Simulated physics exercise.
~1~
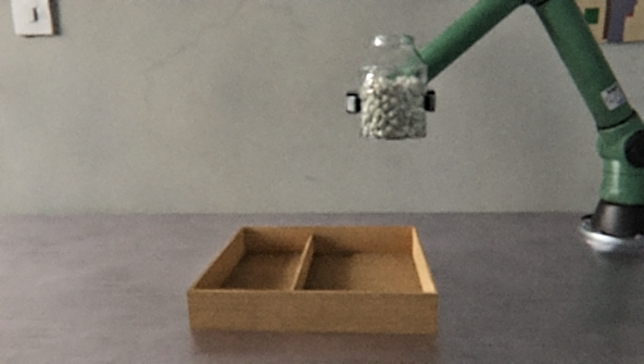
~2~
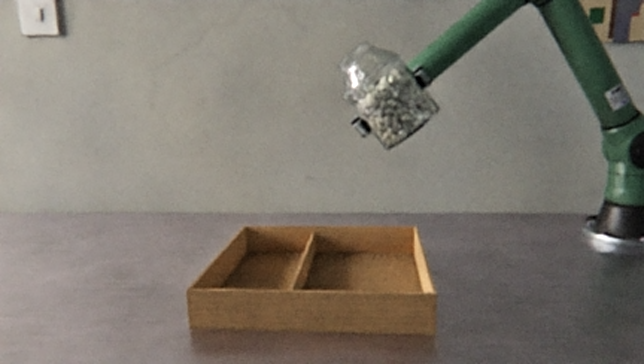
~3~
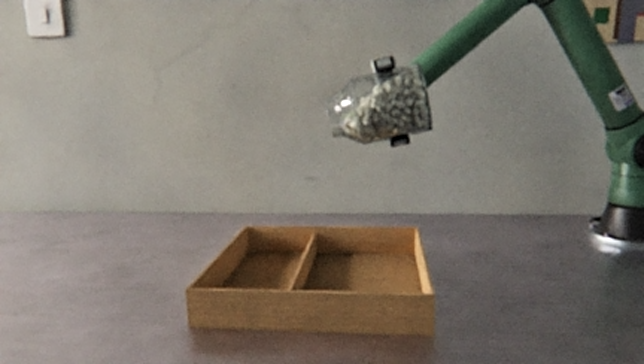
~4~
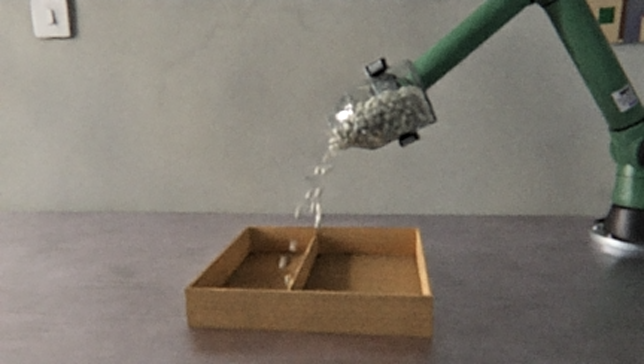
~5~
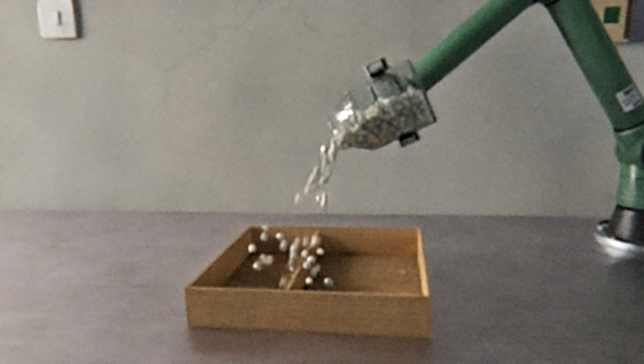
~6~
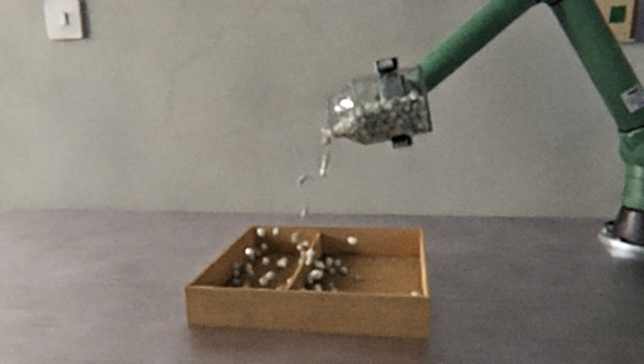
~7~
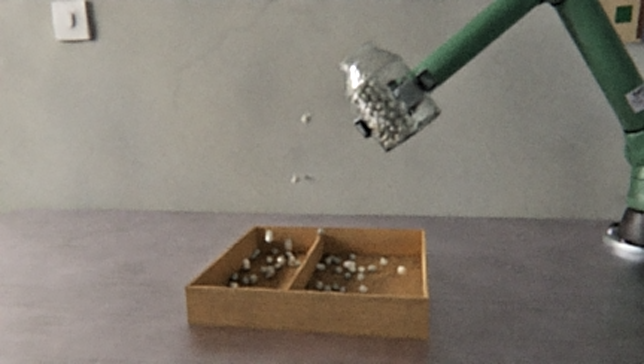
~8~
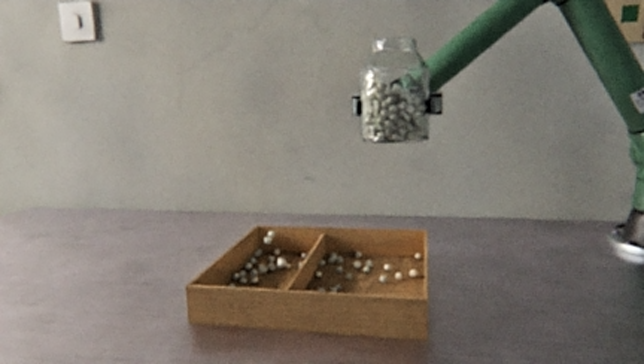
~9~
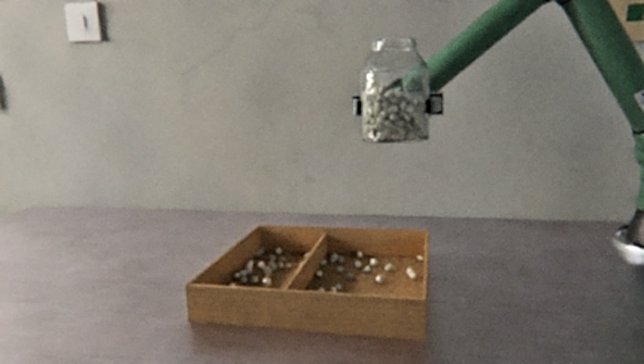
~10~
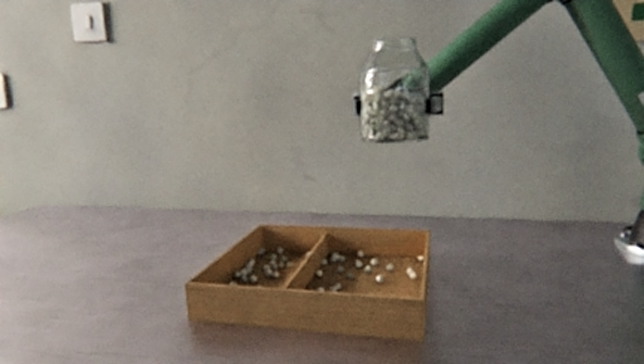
On a dark grey table top against a plain grey-green wall, seen from the front and slightly above, a shallow wooden tray sits divided in two by a cross wall. Above it, a green robot arm reaching in from the right holds a clear jar of whitish beads upright. The arm tips the jar over to the left until its mouth points downward, and beads stream out, scattering across both parts of the tray. It then turns the jar back upright as the last few beads drop. The view drifts slightly, and the jar ends still holding most of its beads, with a thin scatter lying on either side of the divider.
